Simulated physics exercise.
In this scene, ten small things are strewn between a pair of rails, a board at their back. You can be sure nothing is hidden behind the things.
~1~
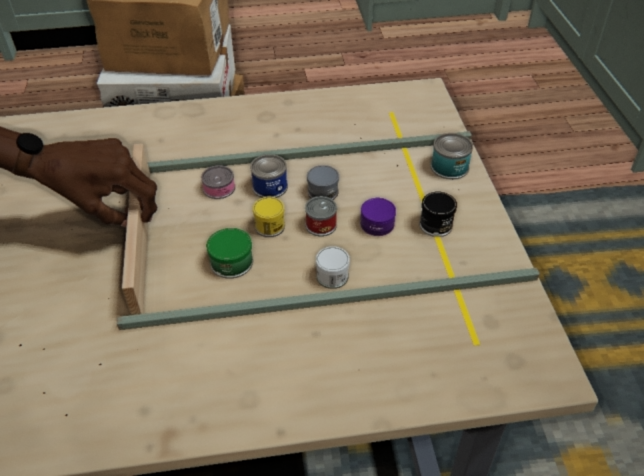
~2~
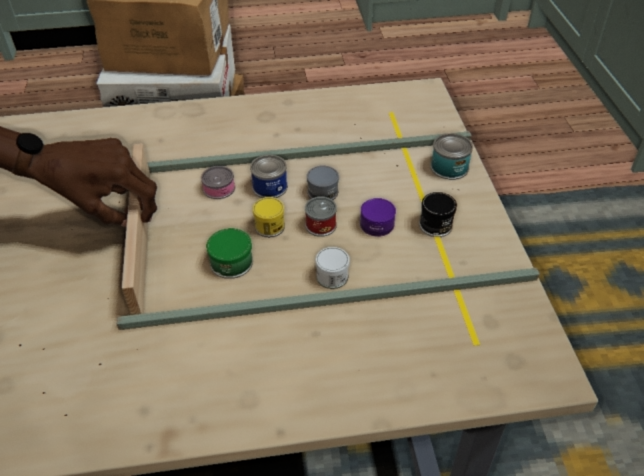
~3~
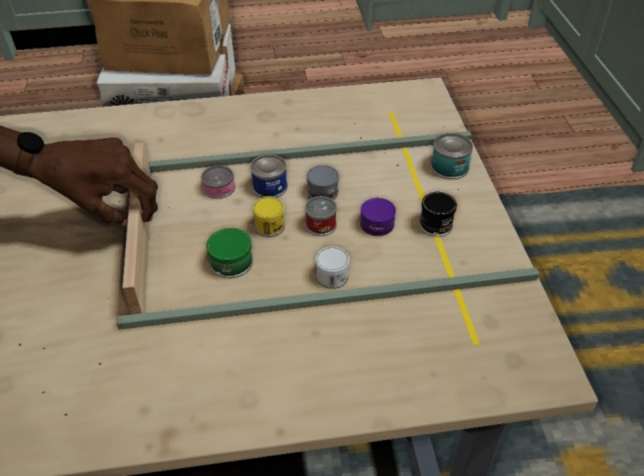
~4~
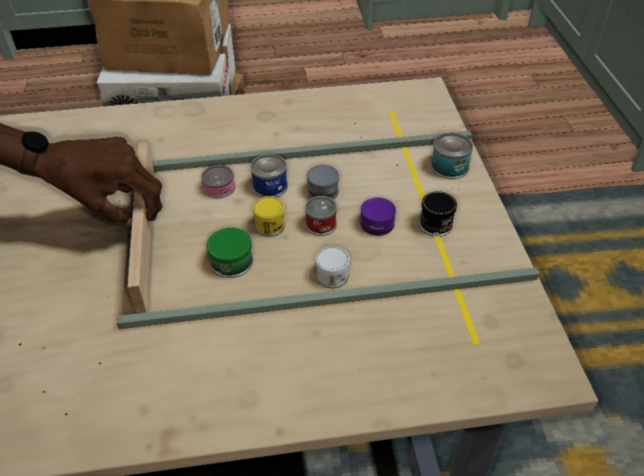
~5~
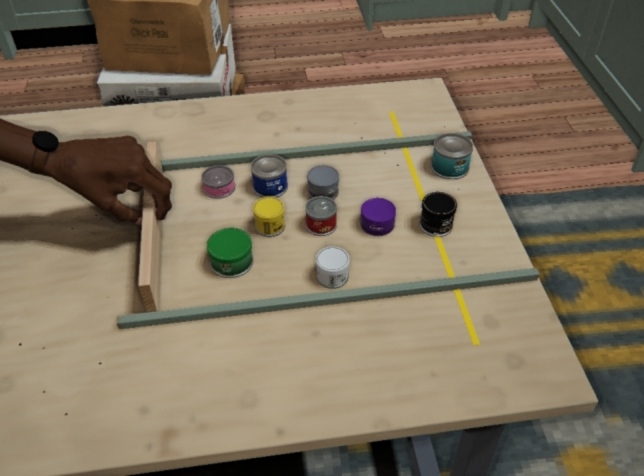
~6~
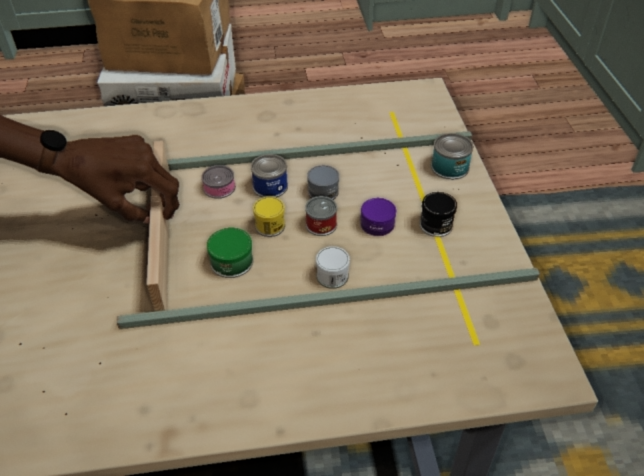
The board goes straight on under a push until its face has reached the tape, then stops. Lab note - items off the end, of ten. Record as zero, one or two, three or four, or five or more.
Recorded: One or two.
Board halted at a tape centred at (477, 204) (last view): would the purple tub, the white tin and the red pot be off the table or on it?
The purple tub is no longer there; as for the white tin, it is still there; and the red pot is no longer there.
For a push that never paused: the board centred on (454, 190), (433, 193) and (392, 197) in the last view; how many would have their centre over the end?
3, 2 and 0.
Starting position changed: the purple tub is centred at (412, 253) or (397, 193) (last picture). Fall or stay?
In turn it holds its place, then holds its place.
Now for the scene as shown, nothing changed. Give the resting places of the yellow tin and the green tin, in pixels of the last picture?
Reading them off: First (440, 193); then (460, 228).
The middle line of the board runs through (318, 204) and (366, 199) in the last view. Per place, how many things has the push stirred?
I get 8 at the one place and 9 at the other.
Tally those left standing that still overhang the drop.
The count would be 1.
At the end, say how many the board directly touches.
Looks like 5 of them, all told.
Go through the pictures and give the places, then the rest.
Turquoise pot (452, 156); black pot (438, 214); purple tub (378, 217); board (138, 224); tape (427, 209), in the first frame.
Black pot (438, 214); board (138, 224), in the second frame.
Purple tub (378, 217); yellow tin (269, 217), in the third frame.
Turquoise pot (452, 156); white tin (333, 267), in the fourth frame.
Black pot (438, 214); pink pot (219, 182), in the fifth frame.
Turquoise pot (452, 156); black pot (438, 214); purple tub (378, 217); board (159, 221); tape (427, 209), in the sixth frame.
Soon after, none off yet; turquoise pot at rest near (452, 156); black pot at rest near (438, 214); purple tub at rest near (378, 217).
After that, none off yet; turquoise pot at rest near (452, 156); black pot displaced about its own width near (460, 215); purple tub displaced about its own width near (425, 222).
In the end, the number that fall off is one or two; gone, black pot.
